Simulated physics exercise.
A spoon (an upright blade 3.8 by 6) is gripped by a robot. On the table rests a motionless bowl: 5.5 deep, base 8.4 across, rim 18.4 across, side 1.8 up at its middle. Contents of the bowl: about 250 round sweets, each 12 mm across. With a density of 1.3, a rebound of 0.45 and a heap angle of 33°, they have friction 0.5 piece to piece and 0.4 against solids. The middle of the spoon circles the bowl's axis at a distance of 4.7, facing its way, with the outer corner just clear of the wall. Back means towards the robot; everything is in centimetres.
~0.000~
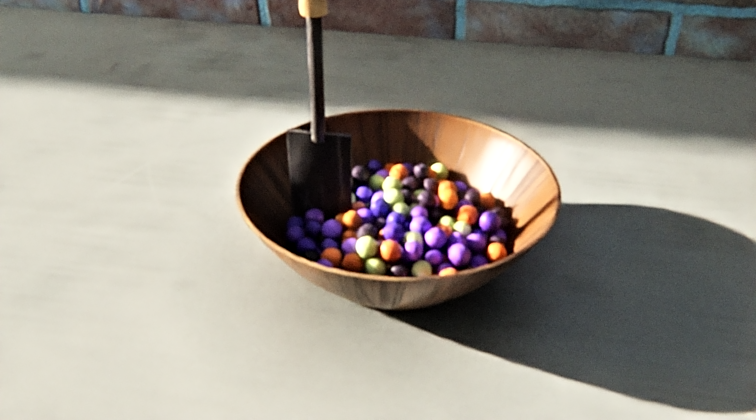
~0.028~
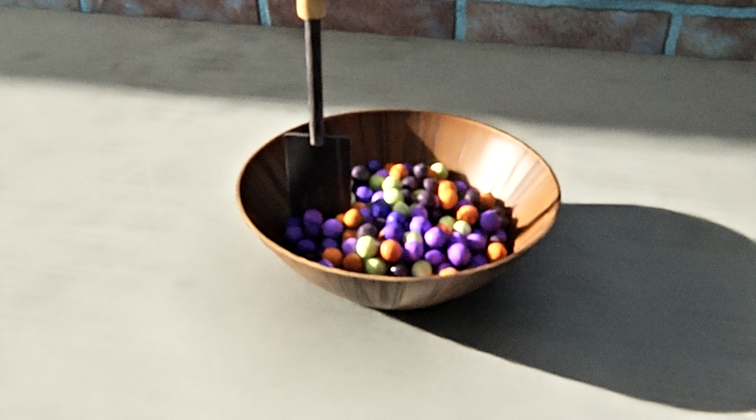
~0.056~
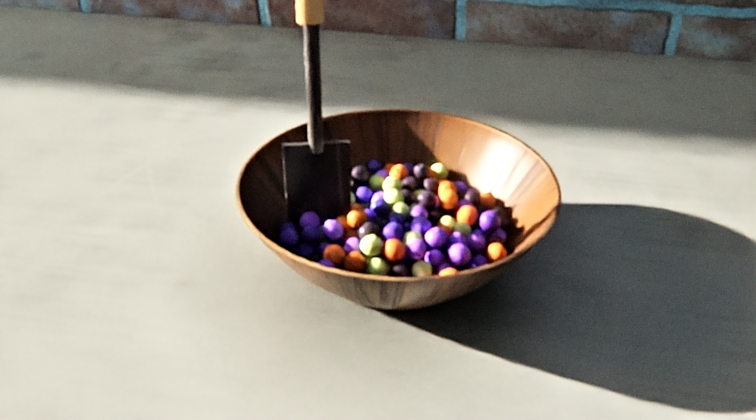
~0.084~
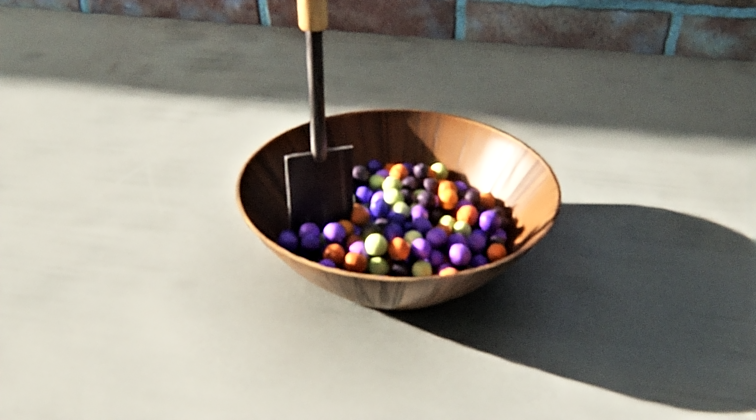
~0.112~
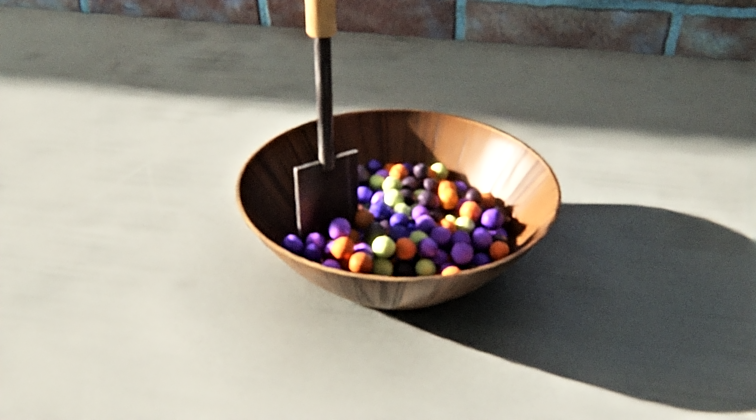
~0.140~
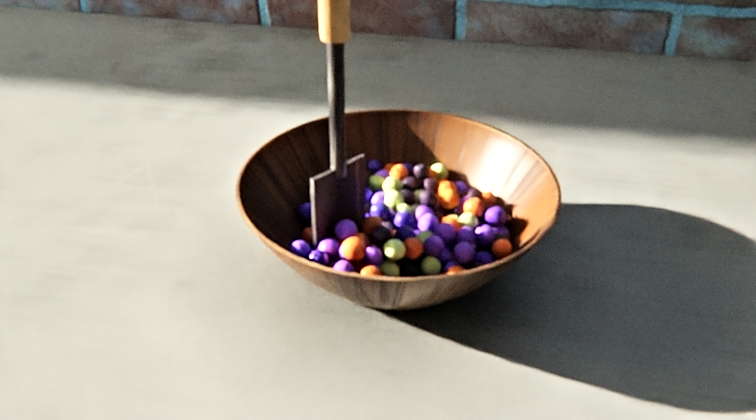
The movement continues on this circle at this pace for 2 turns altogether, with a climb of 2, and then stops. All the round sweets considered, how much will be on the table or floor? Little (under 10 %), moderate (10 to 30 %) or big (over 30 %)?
Little.
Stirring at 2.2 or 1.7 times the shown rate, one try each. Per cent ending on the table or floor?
Around 30 percent for the first try and 25 percent for the second.
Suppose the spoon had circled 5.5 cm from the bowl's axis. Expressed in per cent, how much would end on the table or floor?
Near 0 %.
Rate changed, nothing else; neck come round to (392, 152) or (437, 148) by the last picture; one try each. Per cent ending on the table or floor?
Around 20 and 25 percent, in that order.
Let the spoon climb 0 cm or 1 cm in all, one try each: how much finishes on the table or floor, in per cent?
That gives about 25 per cent and 10 per cent, in order.
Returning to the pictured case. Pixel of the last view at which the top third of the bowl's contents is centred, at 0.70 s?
I'd put its middle near (327, 175).
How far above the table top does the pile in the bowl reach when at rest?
Top height: Around 5.0 cm.
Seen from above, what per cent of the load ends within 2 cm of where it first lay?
About 30 percent.
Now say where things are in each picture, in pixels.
In the first picture, spoon neck at (318, 109), 0° round; upper third of the load around (400, 218), from x 295 to 500, top at y 170; 248 in the bowl.
In the second picture, spoon neck at (316, 111), 5° round; upper third of the load around (400, 219), from x 295 to 500, top at y 170.
In the third picture, spoon neck at (315, 119), 17° round; upper third of the load around (398, 219), from x 290 to 500, top at y 170.
In the fourth picture, spoon neck at (318, 127), 30° round; upper third of the load around (398, 220), from x 290 to 500, top at y 170.
In the fifth picture, spoon neck at (326, 135), 43° round; upper third of the load around (401, 226), from x 290 to 505, top at y 170.
In the sixth picture, spoon neck at (338, 141), 56° round; upper third of the load around (408, 233), from x 300 to 505, top at y 170; 248 in the bowl.
By 0.70 s, 318° round, highest piece 7 above the table; 237 in the bowl, 8 on the table or floor, 3 in flight or on the tool.
By 1.26 s, 220° round, highest piece 6 above the table; 231 in the bowl, 16 on the table or floor, 1 in flight or on the tool.
By 1.74 s, 0° round, highest piece 5 above the table; 231 in the bowl, 17 on the table or floor.
By 2.44 s, 0° round, highest piece 5 above the table; 231 in the bowl, 17 on the table or floor.
Final count, 231 in the bowl, 17 on the table or floor. That is 7 % on the table or floor.
